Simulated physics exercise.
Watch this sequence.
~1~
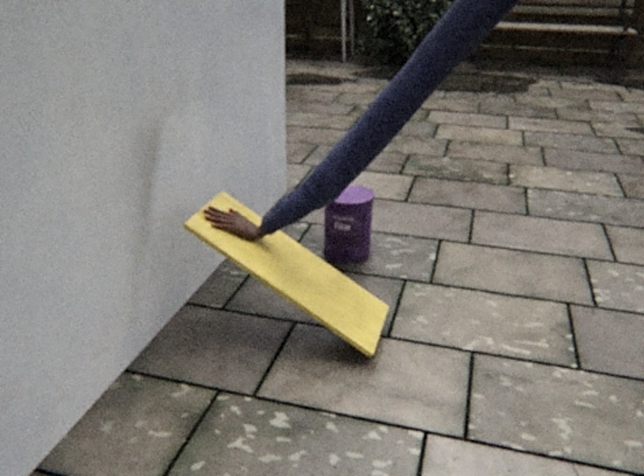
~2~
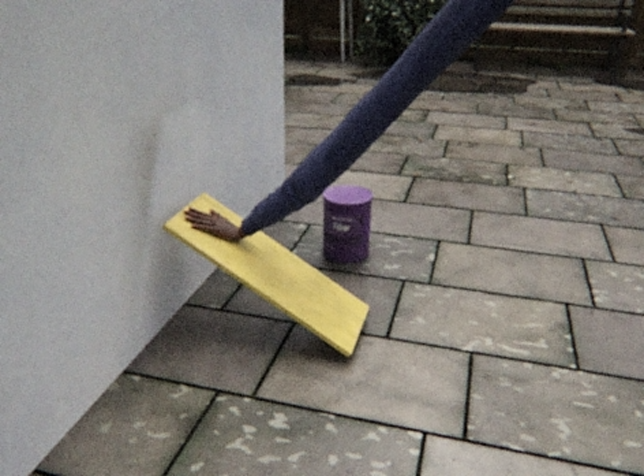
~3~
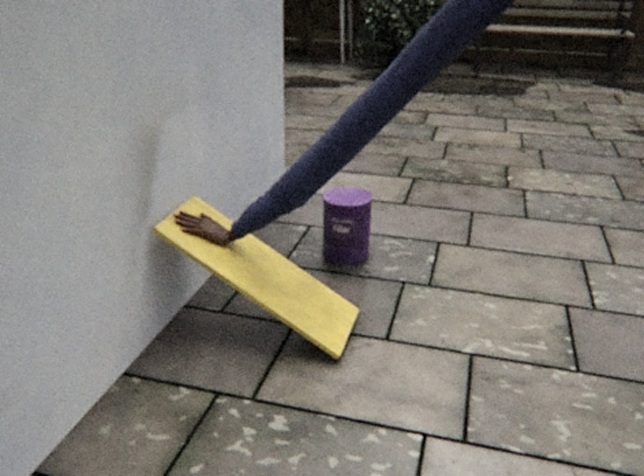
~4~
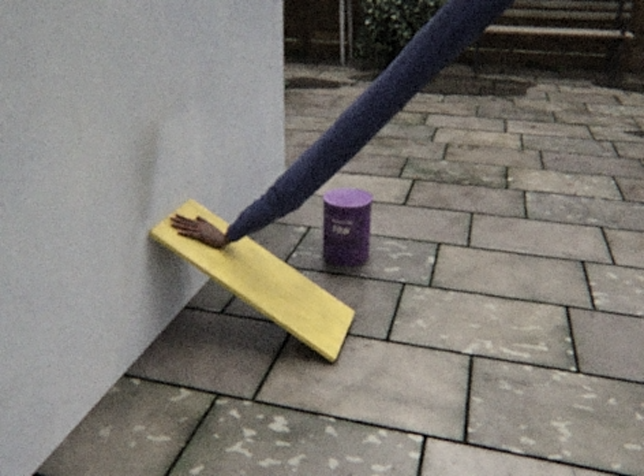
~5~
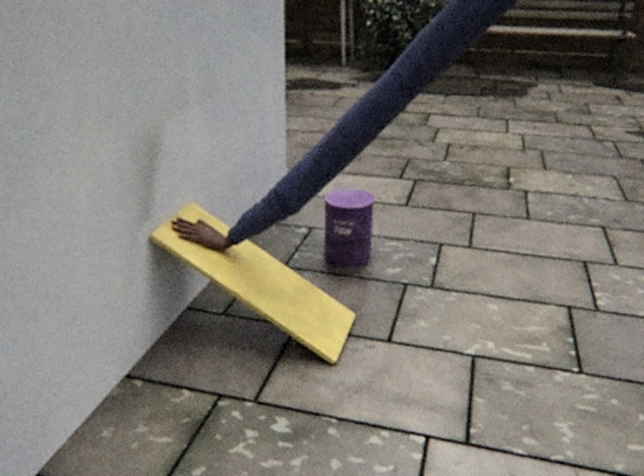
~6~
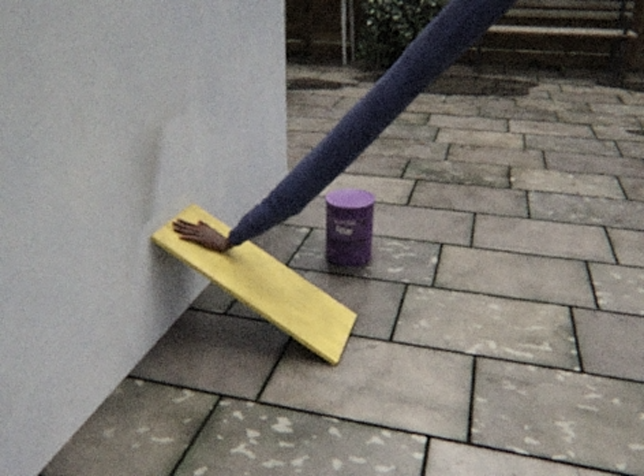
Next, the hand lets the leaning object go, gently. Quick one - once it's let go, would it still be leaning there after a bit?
No - it slumps.
Then, 0.30 s on from there, yellow board leaning 14° more than when let go near (271, 302).
Then, 0.40 s on from there, yellow board leaning 31° more than when let go near (279, 328).
In the end, moved from the start, yellow board; purple pail unmoved. At the end, from the last picture's camera, yellow board near (279, 328). The board slides down.
